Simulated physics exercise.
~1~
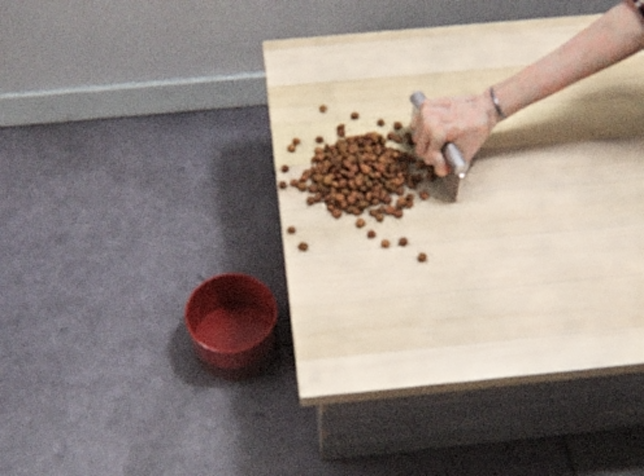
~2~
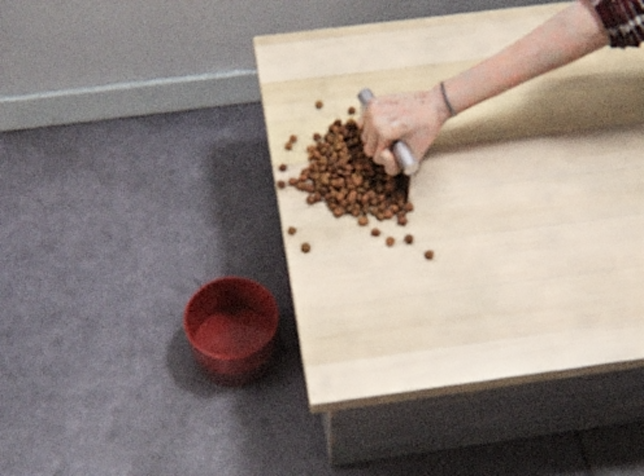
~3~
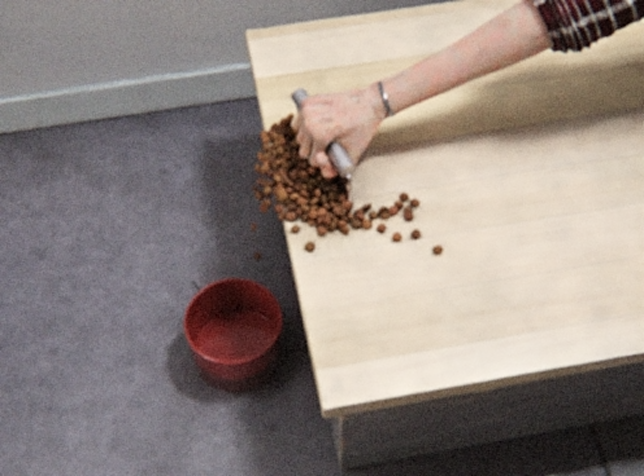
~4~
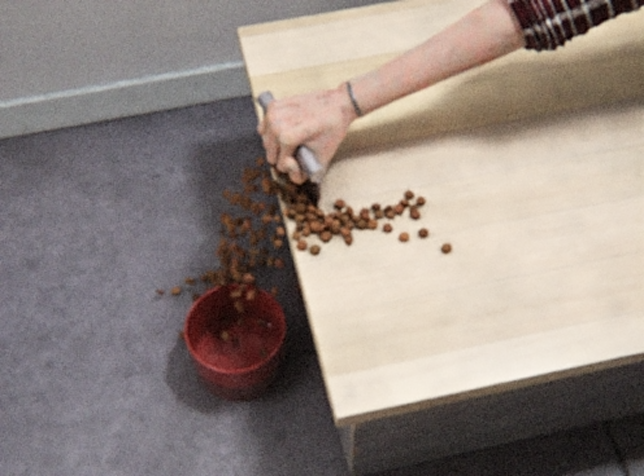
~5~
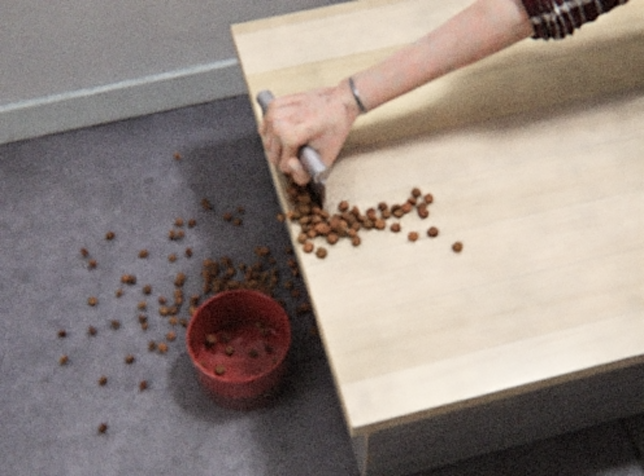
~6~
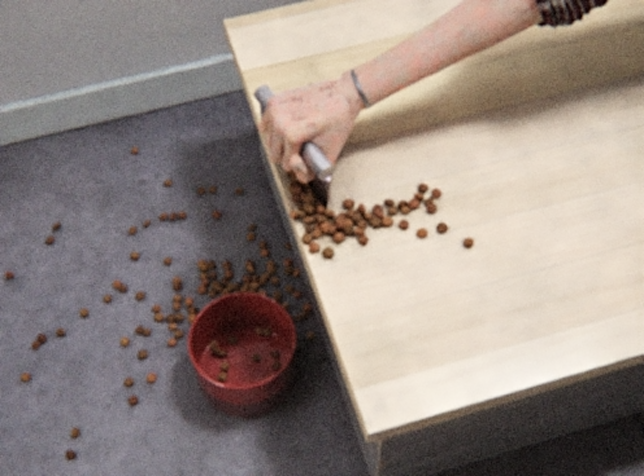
A hand with a scraper pushing brown kibble left off a wooden tabletop, most scattering around a red pot, some staying on top.
